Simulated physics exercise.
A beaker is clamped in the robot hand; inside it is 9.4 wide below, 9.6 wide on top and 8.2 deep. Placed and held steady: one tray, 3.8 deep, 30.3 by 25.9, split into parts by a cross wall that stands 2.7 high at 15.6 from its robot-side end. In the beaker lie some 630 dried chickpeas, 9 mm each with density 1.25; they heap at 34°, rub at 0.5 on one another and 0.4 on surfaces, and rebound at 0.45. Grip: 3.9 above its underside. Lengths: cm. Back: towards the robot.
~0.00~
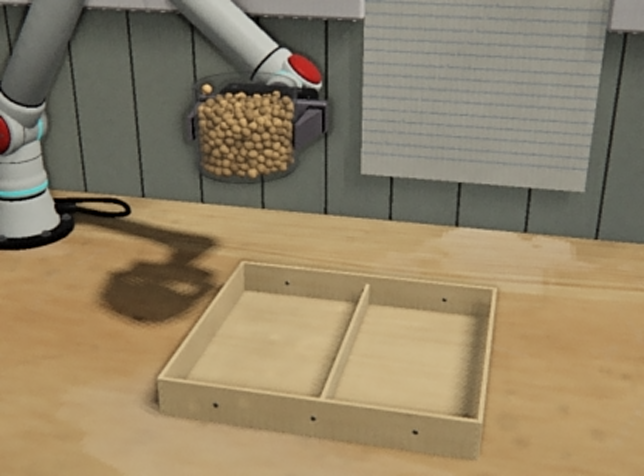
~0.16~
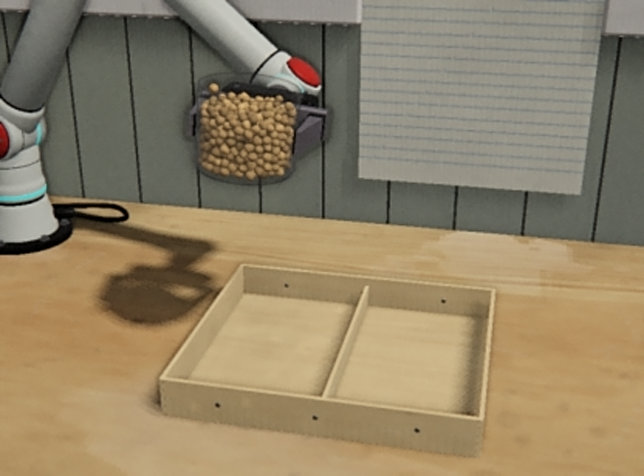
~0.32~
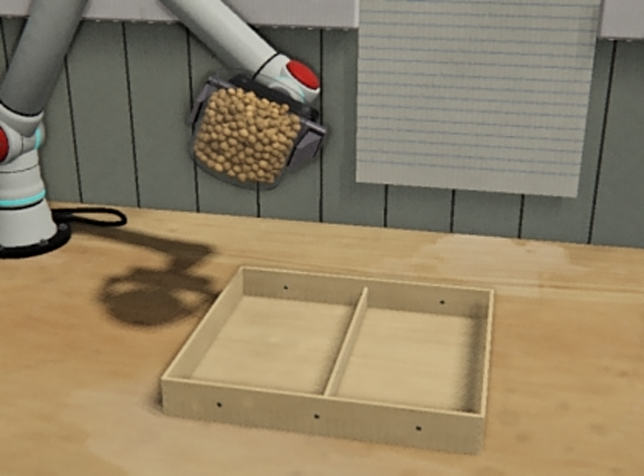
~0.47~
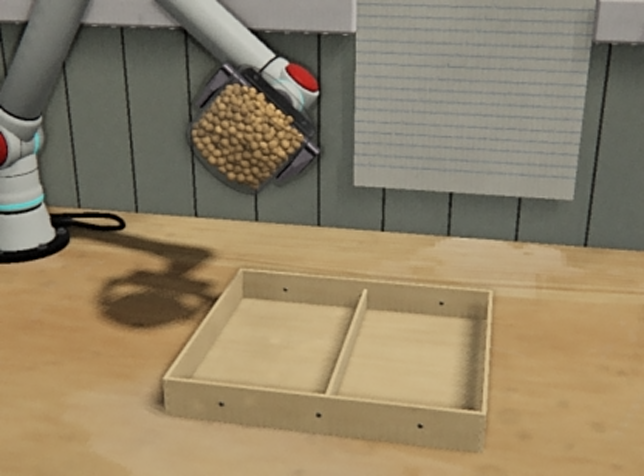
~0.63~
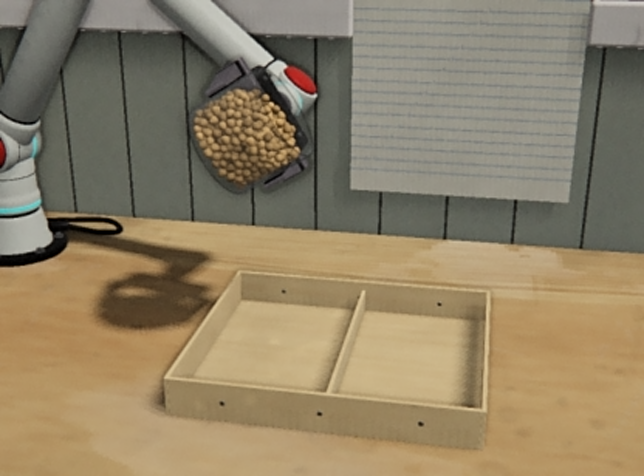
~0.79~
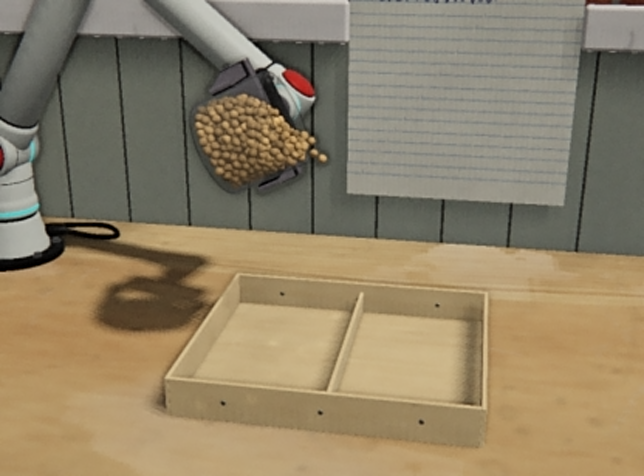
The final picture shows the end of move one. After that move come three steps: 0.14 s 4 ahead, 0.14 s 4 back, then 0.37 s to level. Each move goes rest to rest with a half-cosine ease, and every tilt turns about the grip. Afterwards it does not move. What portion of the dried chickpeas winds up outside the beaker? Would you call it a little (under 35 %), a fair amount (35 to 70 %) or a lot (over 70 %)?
I would call it a little, under 35 %.
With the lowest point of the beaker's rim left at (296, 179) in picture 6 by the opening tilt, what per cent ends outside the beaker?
It comes out near 60 percent.
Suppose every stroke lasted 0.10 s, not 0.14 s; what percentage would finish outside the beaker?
Around 35 percent.
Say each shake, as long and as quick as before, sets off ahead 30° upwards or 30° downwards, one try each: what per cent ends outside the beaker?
You'd get about 25 per cent with the first setting and about 10 per cent with the second.
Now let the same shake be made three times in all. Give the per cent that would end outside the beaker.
That change gives some 40 percent.
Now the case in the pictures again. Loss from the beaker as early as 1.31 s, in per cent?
About 20 per cent.
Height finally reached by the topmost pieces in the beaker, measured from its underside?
I'd say close to 7.5 cm.
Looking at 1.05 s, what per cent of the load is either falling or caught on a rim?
Reading at that time: Some 12 per cent.
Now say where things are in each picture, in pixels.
In the first frame, beaker middle at (246, 128), level; upper third of the load around (244, 115), from x 200 to 290, top at y 90; 632 in the beaker.
In the second frame, beaker middle at (247, 129), tilted 6° forward; upper third of the load around (244, 116), from x 205 to 290, top at y 90.
In the third frame, beaker middle at (248, 130), tilted 22° forward; upper third of the load around (240, 116), from x 195 to 295, top at y 90.
In the fourth frame, beaker middle at (250, 131), tilted 42° forward; upper third of the load around (238, 115), from x 195 to 300, top at y 90.
In the fifth frame, beaker middle at (250, 133), tilted 58° forward; upper third of the load around (239, 114), from x 200 to 295, top at y 95.
In the sixth frame, beaker middle at (250, 134), tilted 64° forward; upper third of the load around (237, 118), from x 200 to 320, top at y 100; 631 in the beaker, 1 in flight or on a rim.
By 1.05 s, tilted 64° forward, highest piece 28 above the table; 552 in the beaker, 4 in the far-side part, 76 in flight or on a rim.
By 1.31 s, tilted 18° forward, highest piece 29 above the table; 496 in the beaker, 90 in the far-side part, 38 in the robot-side part, 8 in flight or on a rim.
By 1.64 s, level, highest piece 29 above the table; 495 in the beaker, 95 in the far-side part, 41 in the robot-side part, 1 on the table or floor.
By 2.69 s, level, highest piece 29 above the table; 495 in the beaker, 95 in the far-side part, 41 in the robot-side part, 1 on the table or floor.
Final count, 495 in the beaker, 95 in the far-side part, 41 in the robot-side part, 1 on the table or floor. That is 22 % outside the beaker.
